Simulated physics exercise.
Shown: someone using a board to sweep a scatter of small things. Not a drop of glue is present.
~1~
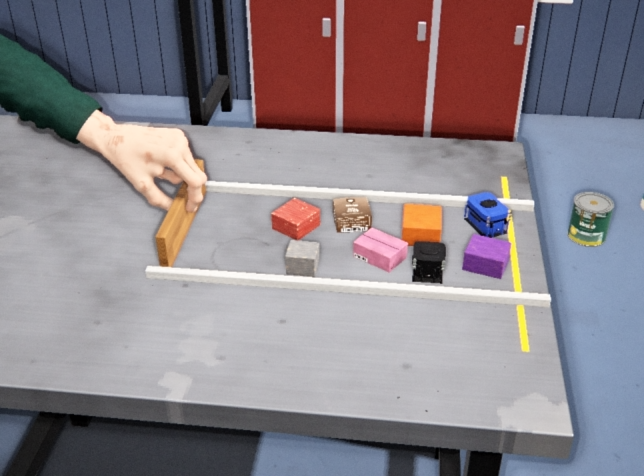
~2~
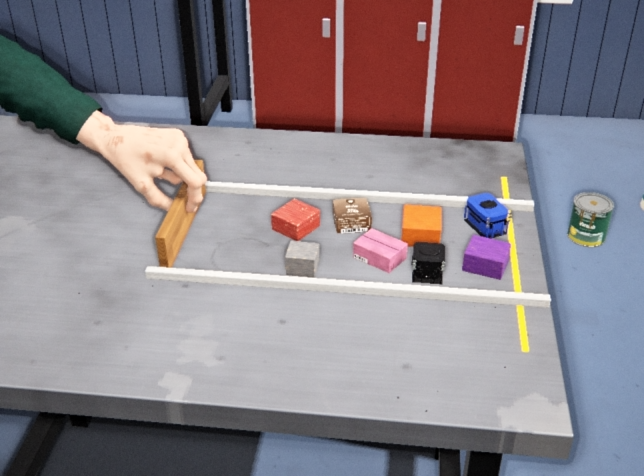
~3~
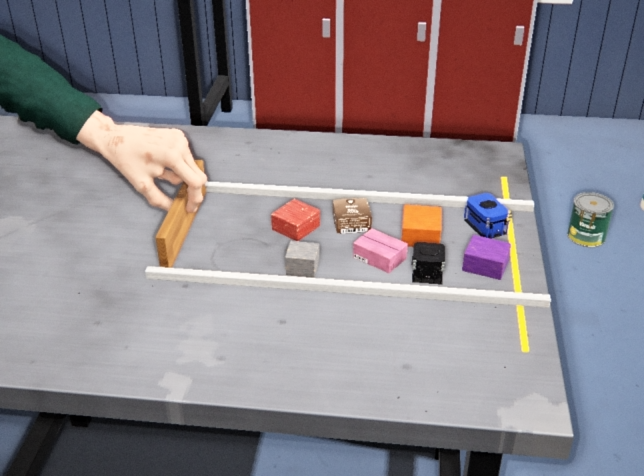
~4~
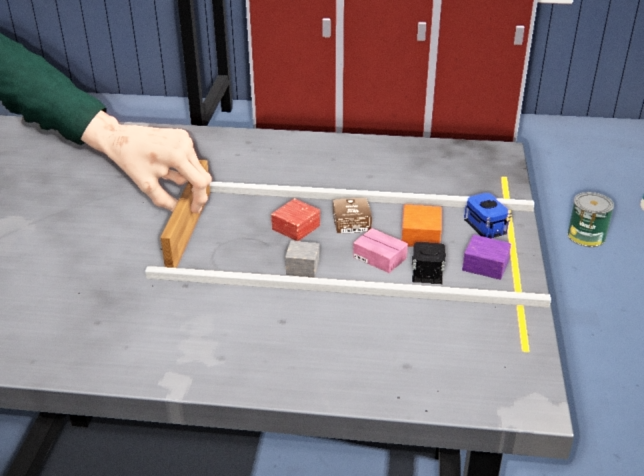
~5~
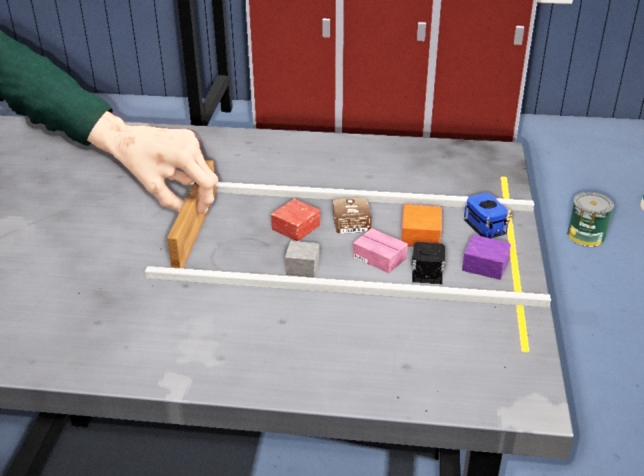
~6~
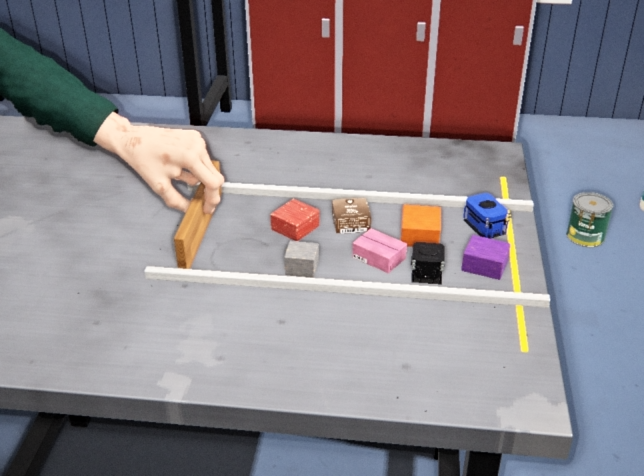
To begin with, a hand in a green sleeve holds a wooden board upright between two white rails on a grey table, left of eight small blocks and cases. The hand then slides the board slightly to the right, while the small objects stay where they are, untouched.
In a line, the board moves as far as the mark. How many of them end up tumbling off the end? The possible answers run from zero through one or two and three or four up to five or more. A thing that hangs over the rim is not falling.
Final tally: Five or more.
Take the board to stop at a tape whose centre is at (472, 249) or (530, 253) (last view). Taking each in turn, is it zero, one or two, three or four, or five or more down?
Just one or two; at least five.
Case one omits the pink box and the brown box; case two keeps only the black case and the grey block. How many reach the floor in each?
First try: 3 fallen; other try: 4.
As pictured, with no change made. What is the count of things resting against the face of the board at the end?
Looks like 3 of them, all told.
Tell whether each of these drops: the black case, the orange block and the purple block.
Here is how it goes: The black case drops, while the orange block drops, and the purple block drops.
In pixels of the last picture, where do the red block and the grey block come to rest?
In the last picture, roughly (529, 230) and (533, 275).
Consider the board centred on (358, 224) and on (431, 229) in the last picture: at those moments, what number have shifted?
5 by the first point, 8 by the second.
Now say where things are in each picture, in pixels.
The first frame shows blue case (487, 215); purple block (487, 257); black case (429, 262); board (183, 212); tape (513, 251).
The second frame shows purple block (487, 257); red block (296, 220).
The third frame shows black case (428, 263); grey block (303, 259).
The fourth frame shows blue case (487, 216); pink box (380, 251).
The fifth frame shows purple block (487, 257); board (194, 214).
The sixth frame shows blue case (486, 216); purple block (486, 257); black case (428, 263); board (200, 214); tape (512, 252).
Early on, none off yet; blue case at rest near (486, 216); purple block at rest near (486, 257); black case at rest near (428, 263).
A while later, none off yet; blue case travelled a little near (503, 214); purple block at rest near (486, 257); black case moving near (435, 264).
Further along, none off yet; blue case leaning well over near (558, 225); purple block travelled about its own width near (529, 261); black case travelled well along near (512, 278).
Finally, the number that fall off is five or more; lost, brown box, orange block, black case, purple block and blue case.
